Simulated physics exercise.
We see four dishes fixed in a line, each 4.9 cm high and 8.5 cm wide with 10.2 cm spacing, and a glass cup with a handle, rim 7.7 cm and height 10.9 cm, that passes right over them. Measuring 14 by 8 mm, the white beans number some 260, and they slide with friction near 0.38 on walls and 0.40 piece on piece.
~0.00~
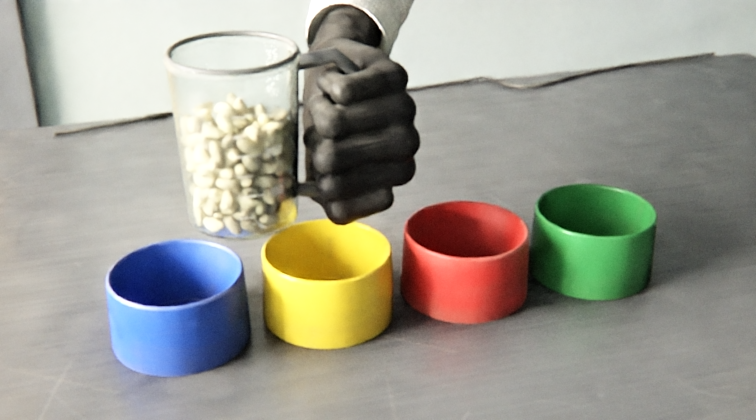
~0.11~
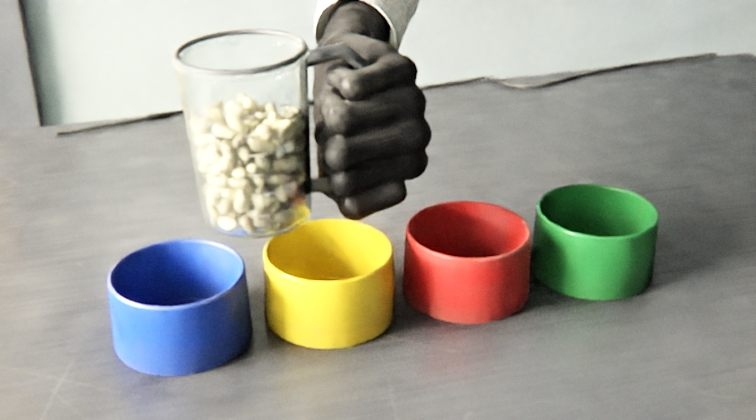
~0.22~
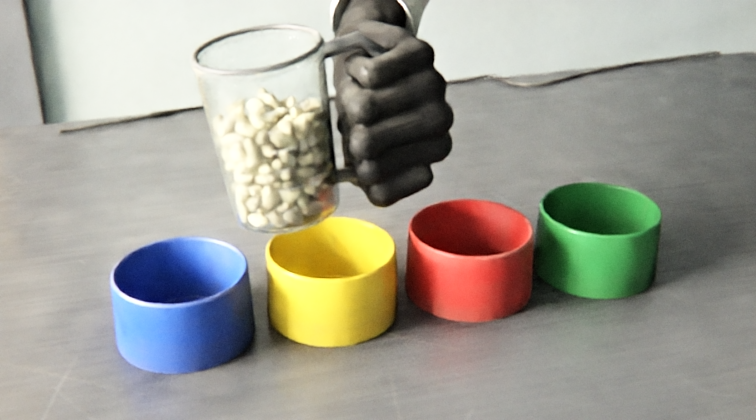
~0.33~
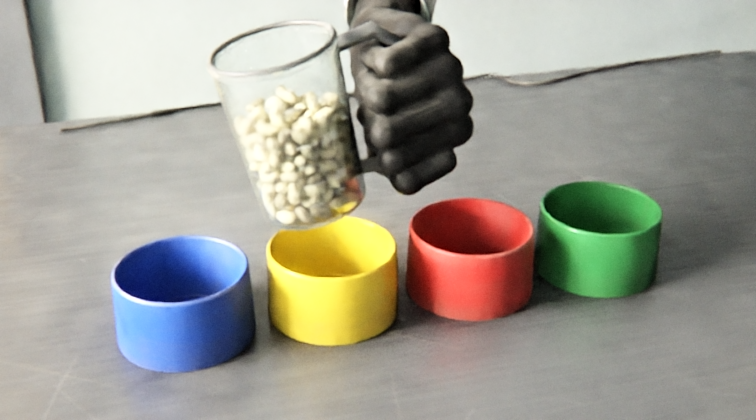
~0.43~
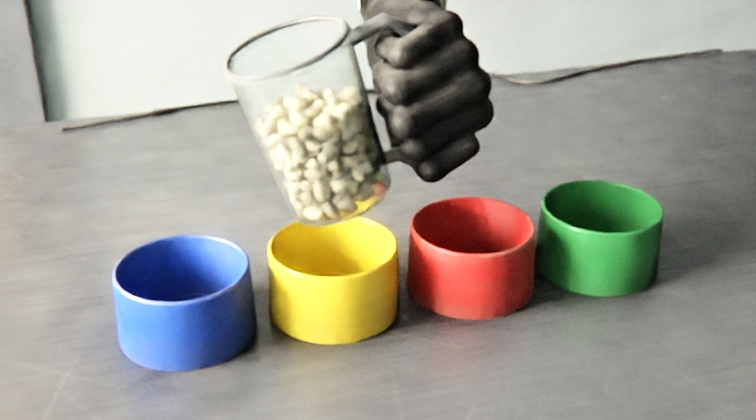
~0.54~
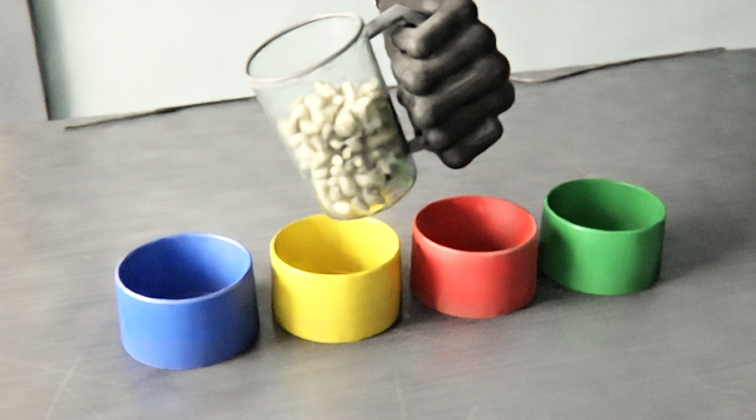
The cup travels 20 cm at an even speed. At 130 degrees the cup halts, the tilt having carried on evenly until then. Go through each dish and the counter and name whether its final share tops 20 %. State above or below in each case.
In each case: Red above, blue below, green below, yellow below, counter below.
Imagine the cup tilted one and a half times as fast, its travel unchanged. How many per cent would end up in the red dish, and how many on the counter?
Then red would get 90 and the counter 10.
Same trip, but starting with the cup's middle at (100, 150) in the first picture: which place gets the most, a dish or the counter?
The biggest share goes to yellow.
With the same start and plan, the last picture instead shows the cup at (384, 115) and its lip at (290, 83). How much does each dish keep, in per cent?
Dish by dish: Red 90 per cent, blue 0 per cent, green 0 per cent, yellow 0 per cent.
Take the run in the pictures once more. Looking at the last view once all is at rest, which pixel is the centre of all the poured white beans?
(467, 247) or so.
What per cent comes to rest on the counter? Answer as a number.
The share comes to some 5 percent.
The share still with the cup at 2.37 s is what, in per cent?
About 90 percent of the load.
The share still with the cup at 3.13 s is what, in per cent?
0 %.
After 1.64 s, tilt 72 degrees; cup holds 100 %.
After 2.37 s, tilt 105 degrees; cup holds 90 %, red 10 %.
Then, at 3.13 s, tilt 130 degrees; cup holds 0 %, red 95 %.
By 3.6 s all is still; red 90 %, blue 0 %, green 0 %, yellow 0 %, counter 5 %.
